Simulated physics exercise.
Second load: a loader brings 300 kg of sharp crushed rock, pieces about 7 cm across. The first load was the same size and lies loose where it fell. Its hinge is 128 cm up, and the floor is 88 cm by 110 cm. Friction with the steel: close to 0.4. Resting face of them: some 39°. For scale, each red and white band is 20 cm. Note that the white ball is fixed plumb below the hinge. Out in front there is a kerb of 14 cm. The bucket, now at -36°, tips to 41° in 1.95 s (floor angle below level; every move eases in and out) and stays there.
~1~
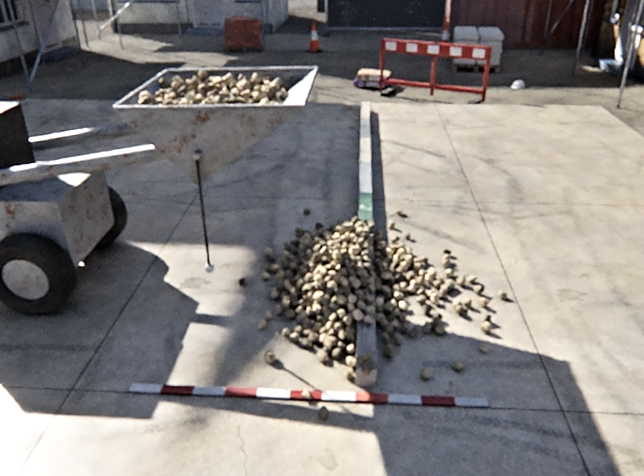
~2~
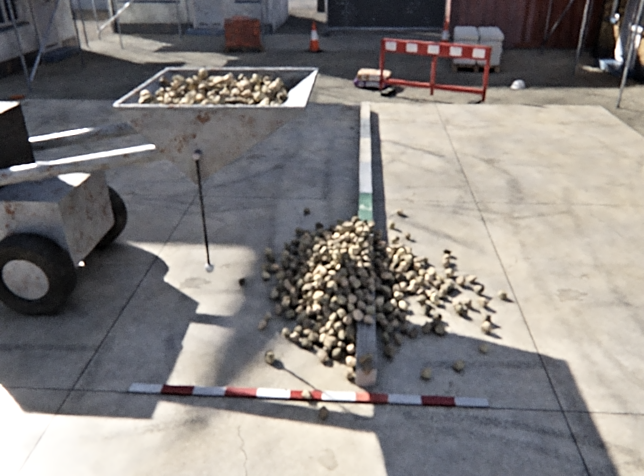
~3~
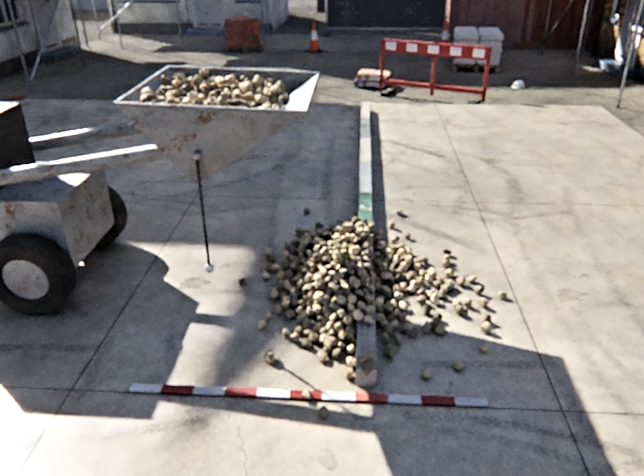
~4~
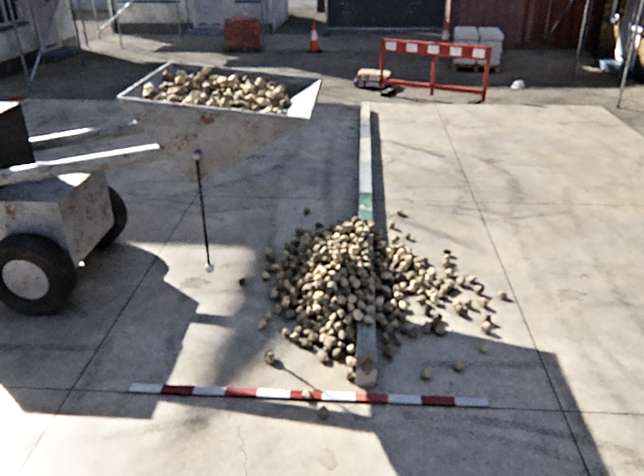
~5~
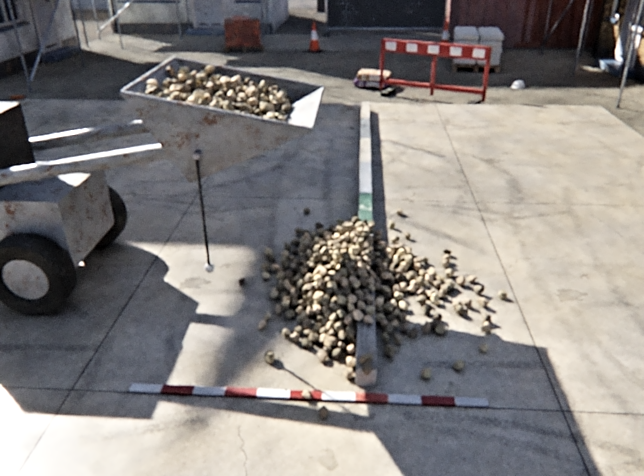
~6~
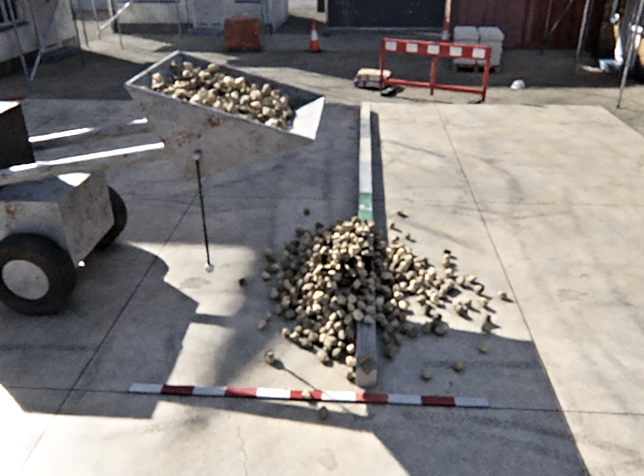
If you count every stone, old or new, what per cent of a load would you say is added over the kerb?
I would say about 14 per cent.
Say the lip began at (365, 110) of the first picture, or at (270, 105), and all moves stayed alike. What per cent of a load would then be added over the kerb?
The first would add some 90 per cent and the second some 0 per cent.
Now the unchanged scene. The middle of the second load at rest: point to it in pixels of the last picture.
Centre: Approx. (321, 263).
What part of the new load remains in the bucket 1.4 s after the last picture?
About 30 percent.
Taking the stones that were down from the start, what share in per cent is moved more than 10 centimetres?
10 %.
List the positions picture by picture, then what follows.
In the first picture, the bucket is at -36°, its lip at (304, 107); the top of the load is at (219, 82). The earlier load is highest near (351, 247), 30 cm above ground level, 82 % on this side of the kerb, 18 % over the kerb.
The second picture shows lip at (305, 108), floor tilted -35°, highest stones at (201, 80).
In the third picture, the bucket is at -33°, its lip at (307, 113); the top of the load is at (195, 79).
The fourth picture shows lip at (310, 120), floor tilted -29°, highest stones at (188, 77).
In the fifth picture, the bucket is at -24°, its lip at (312, 130); the top of the load is at (188, 74).
The sixth picture shows lip at (314, 141), floor tilted -19°, highest stones at (186, 70).
Then, 0.9 s after the last picture the floor is at 29°; in per cent of one load, 99 in the bucket, 83 on this side of the kerb, 18 over the kerb; the foremost stones are at (483, 307).
Then, 1.4 s after the last picture the floor is at 41°; in per cent of one load, 30 in the bucket, 152 on this side of the kerb, 18 over the kerb; the foremost stones are at (483, 307).
Then, 1.8 s after the last picture the floor is at 41°; in per cent of one load, 0 in the bucket, 174 on this side of the kerb, 26 over the kerb; the foremost stones are at (483, 307).
Then, 4.3 s after the last picture the floor is at 41°; in per cent of one load, 0 in the bucket, 168 on this side of the kerb, 32 over the kerb; the foremost stones are at (488, 286). Net gain over the kerb, 14.
